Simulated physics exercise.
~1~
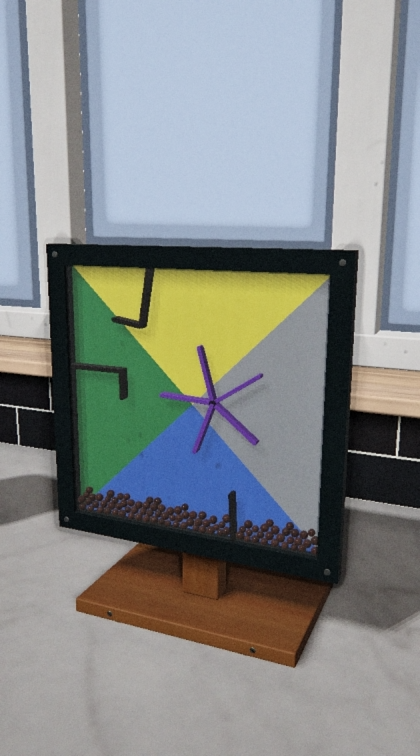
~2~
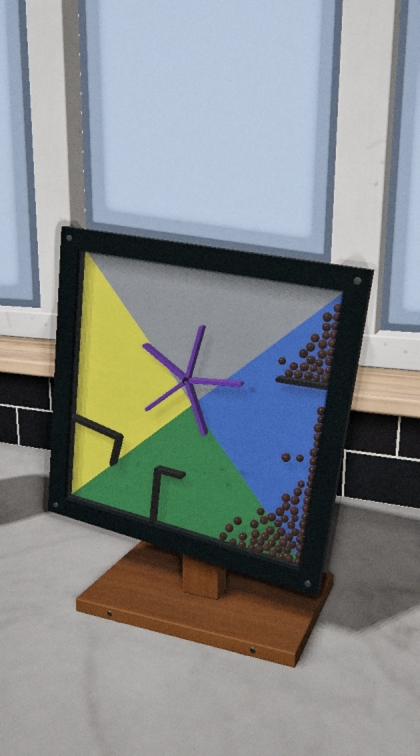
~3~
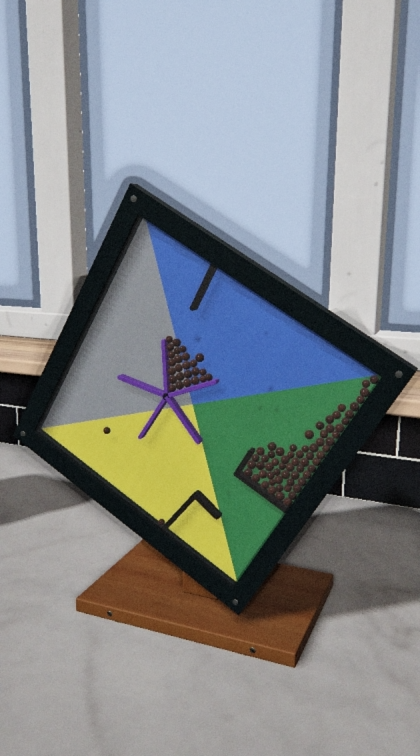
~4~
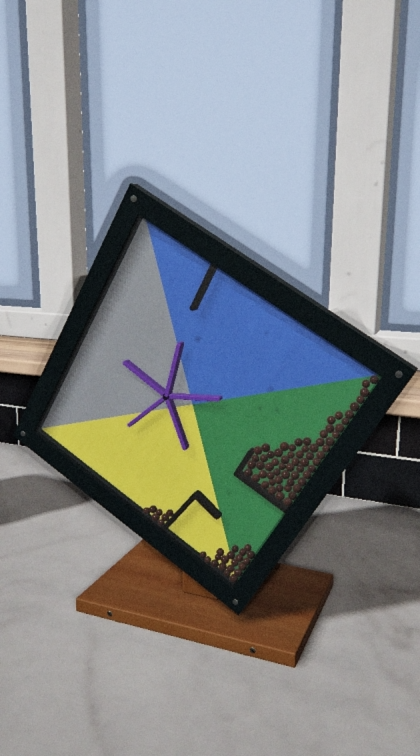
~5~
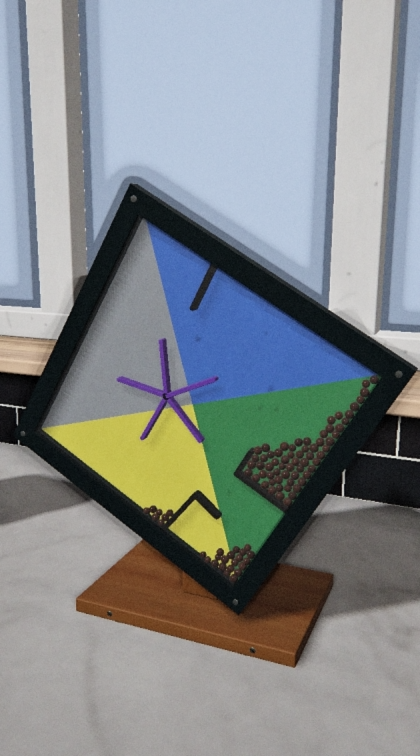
On a pale marbled counter before frosted window panes and black tiles, a still camera faces a dark-framed square box on a wooden stand. Its face has yellow, grey, blue and green wedges, with black bars, a purple five-armed spinner near the middle and dark beads along the bottom, in the blue. The box turns anticlockwise, and the beads pile up at the right. It tilts further onto a corner, some beads caught between the spinner's upper arms. The spinner turns and those beads drop below. Finally the box rests tilted, most beads in green, the rest in yellow.
